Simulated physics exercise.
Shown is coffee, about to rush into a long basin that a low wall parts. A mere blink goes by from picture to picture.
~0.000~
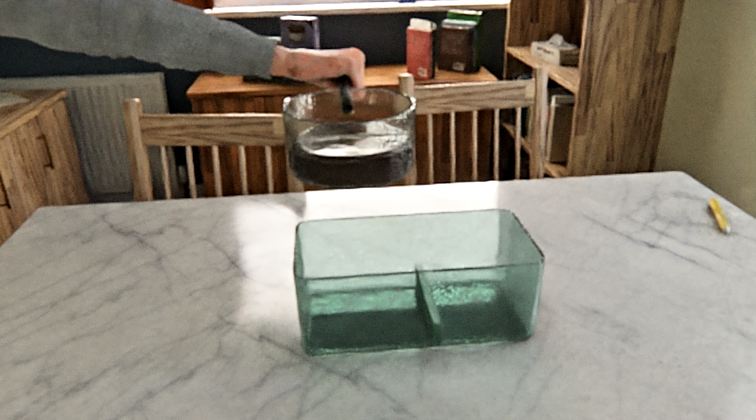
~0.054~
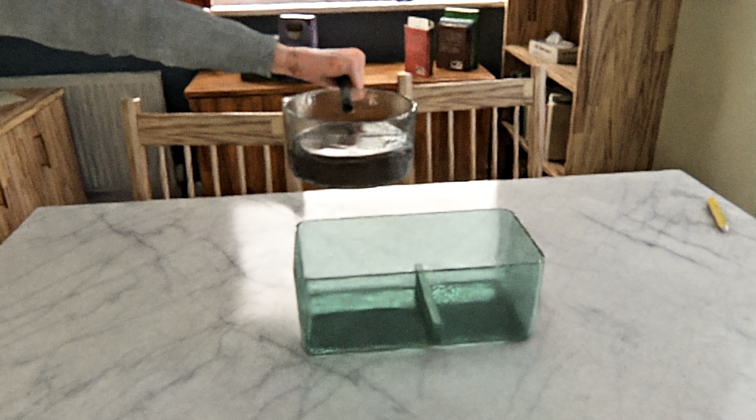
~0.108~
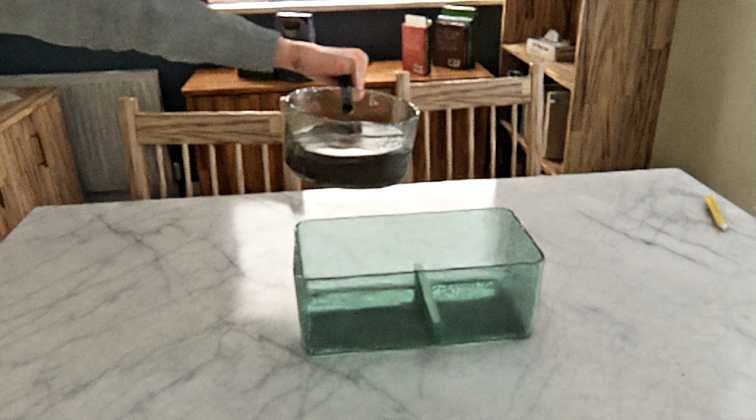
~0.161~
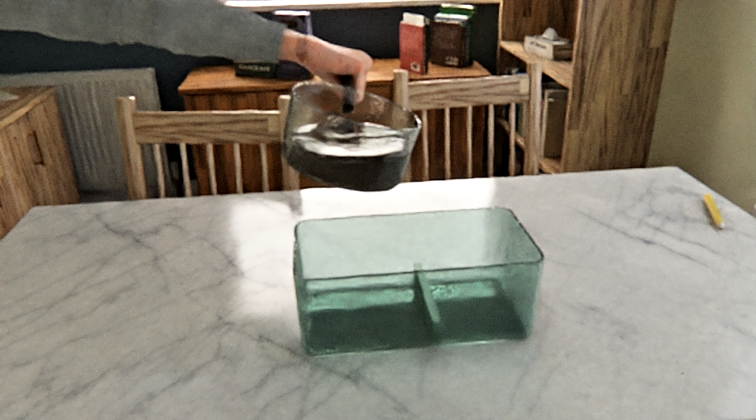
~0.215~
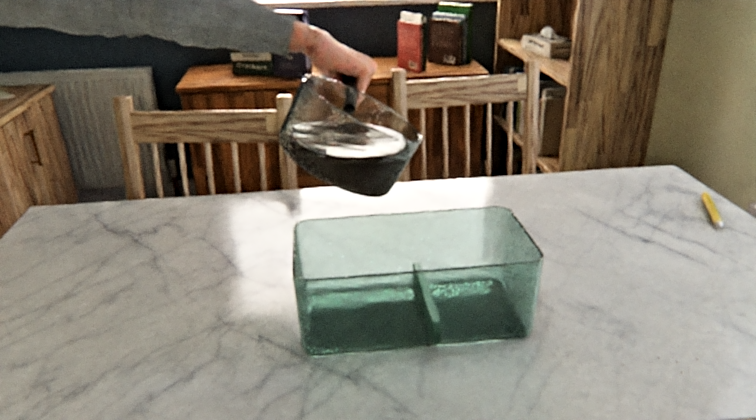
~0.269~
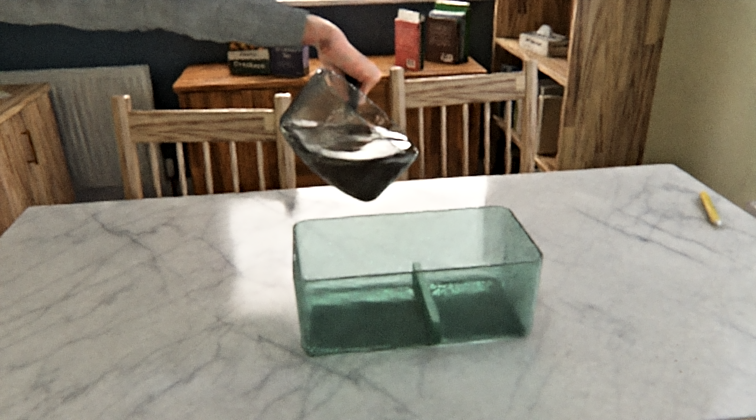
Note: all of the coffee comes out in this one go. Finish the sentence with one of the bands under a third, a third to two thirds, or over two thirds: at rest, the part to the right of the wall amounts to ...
At rest, the part to the right of the wall amounts to over two thirds.
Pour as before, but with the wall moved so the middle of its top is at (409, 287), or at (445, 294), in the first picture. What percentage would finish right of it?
Roughly 90 per cent first and roughly 40 per cent second.
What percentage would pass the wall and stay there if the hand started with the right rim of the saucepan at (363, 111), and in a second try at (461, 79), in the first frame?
10 %, 70 %.
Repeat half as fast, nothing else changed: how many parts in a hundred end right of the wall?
I'd say close to 85 per cent.
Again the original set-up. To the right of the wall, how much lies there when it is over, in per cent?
I'd put it at around 75 %.
A moment on, the saucepan is tipped on its side and 34 per cent is still to pour, 0 is left of the wall and 22 right of it.
Next, the saucepan is tipped on its side and 15 per cent is still to pour, 12 is left of the wall and 63 right of it.
Then the saucepan is tipped on its side and 4 per cent is still to pour, 19 is left of the wall and 70 right of it.
Later the saucepan is tipped on its side and 1 per cent is still to pour, 21 is left of the wall and 75 right of it.
Finally, 23 per cent lies left of the wall, 75 right of it and 2 outside.
